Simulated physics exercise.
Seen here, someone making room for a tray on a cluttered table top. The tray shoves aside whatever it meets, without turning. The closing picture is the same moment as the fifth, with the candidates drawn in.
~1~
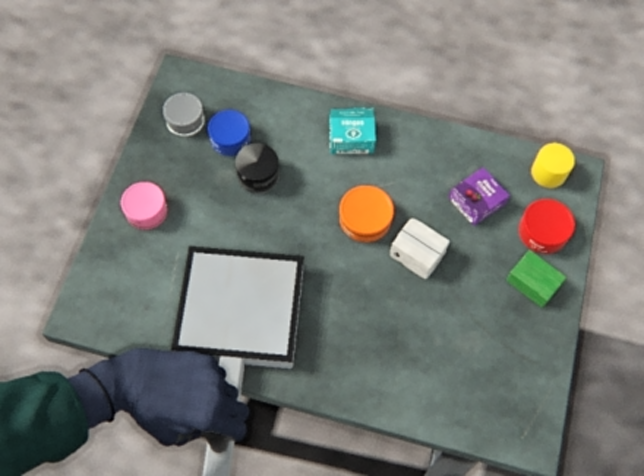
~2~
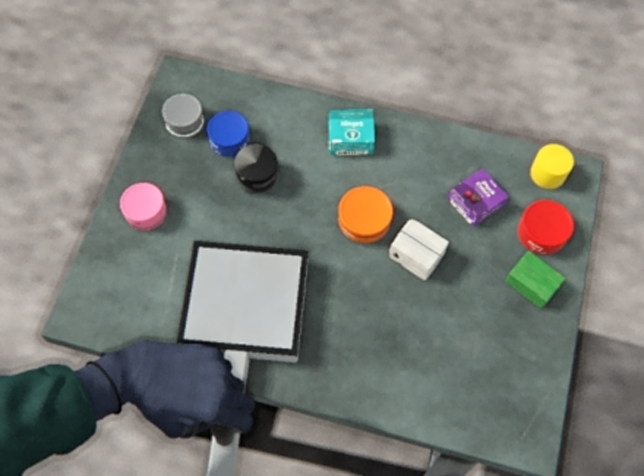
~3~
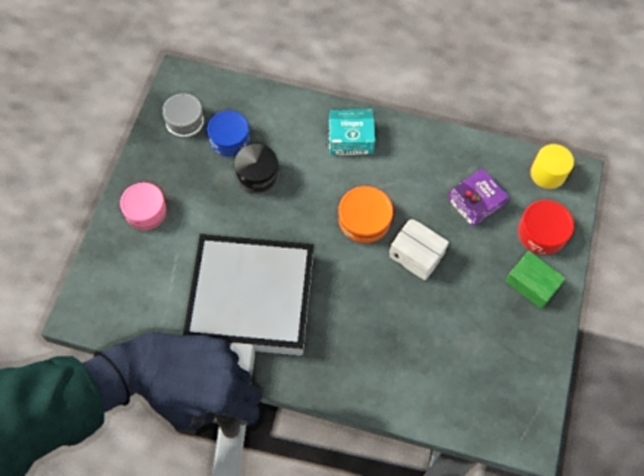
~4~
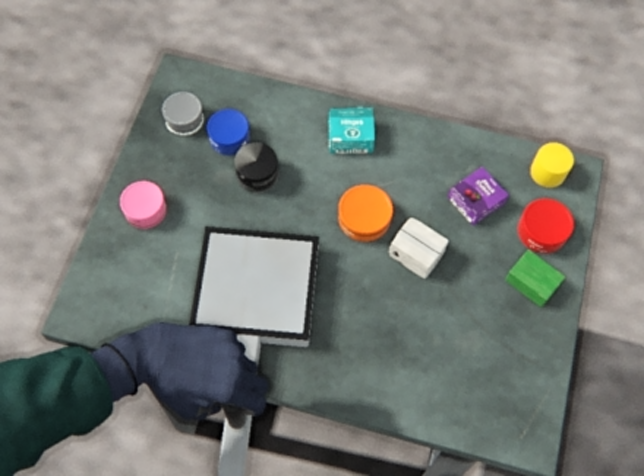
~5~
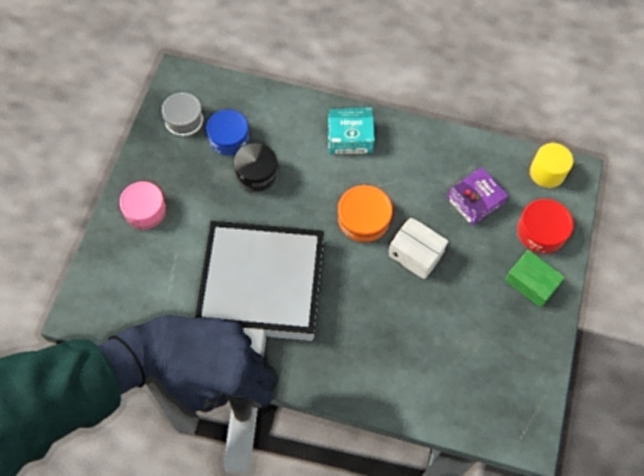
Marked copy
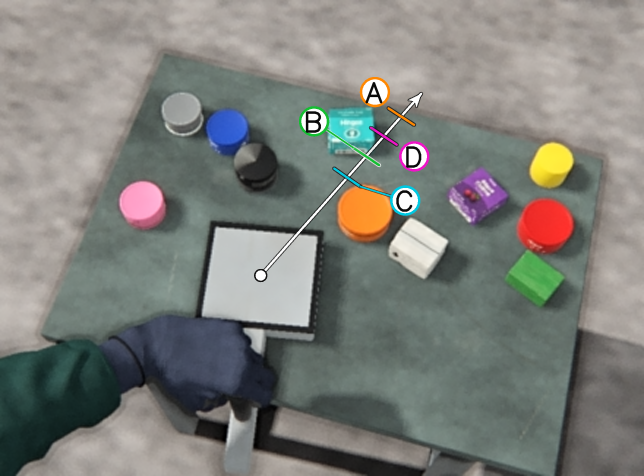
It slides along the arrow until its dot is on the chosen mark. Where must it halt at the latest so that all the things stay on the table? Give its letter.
No farther than B.
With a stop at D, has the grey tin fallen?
By then, no.
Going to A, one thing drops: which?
The turquoise box.
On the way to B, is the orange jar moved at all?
By then, yes.
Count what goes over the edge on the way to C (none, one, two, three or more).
The count is none.
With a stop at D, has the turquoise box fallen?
Yes.
On the copy, A at (401, 116); B at (366, 156); C at (347, 178); D at (384, 136); the arrow from (261, 276) to (421, 94); the white dot at (261, 276).
On B. First, tray (301, 236); black tin (257, 165); orange jar (386, 207).
Then, tray (338, 193); black tin (268, 137); orange jar (419, 197).
Finally, tray (365, 163); turquoise box (366, 103); black tin (268, 137); nothing has fallen.
By contrast, A drops the turquoise box; C is safe but short; D drops the turquoise box.
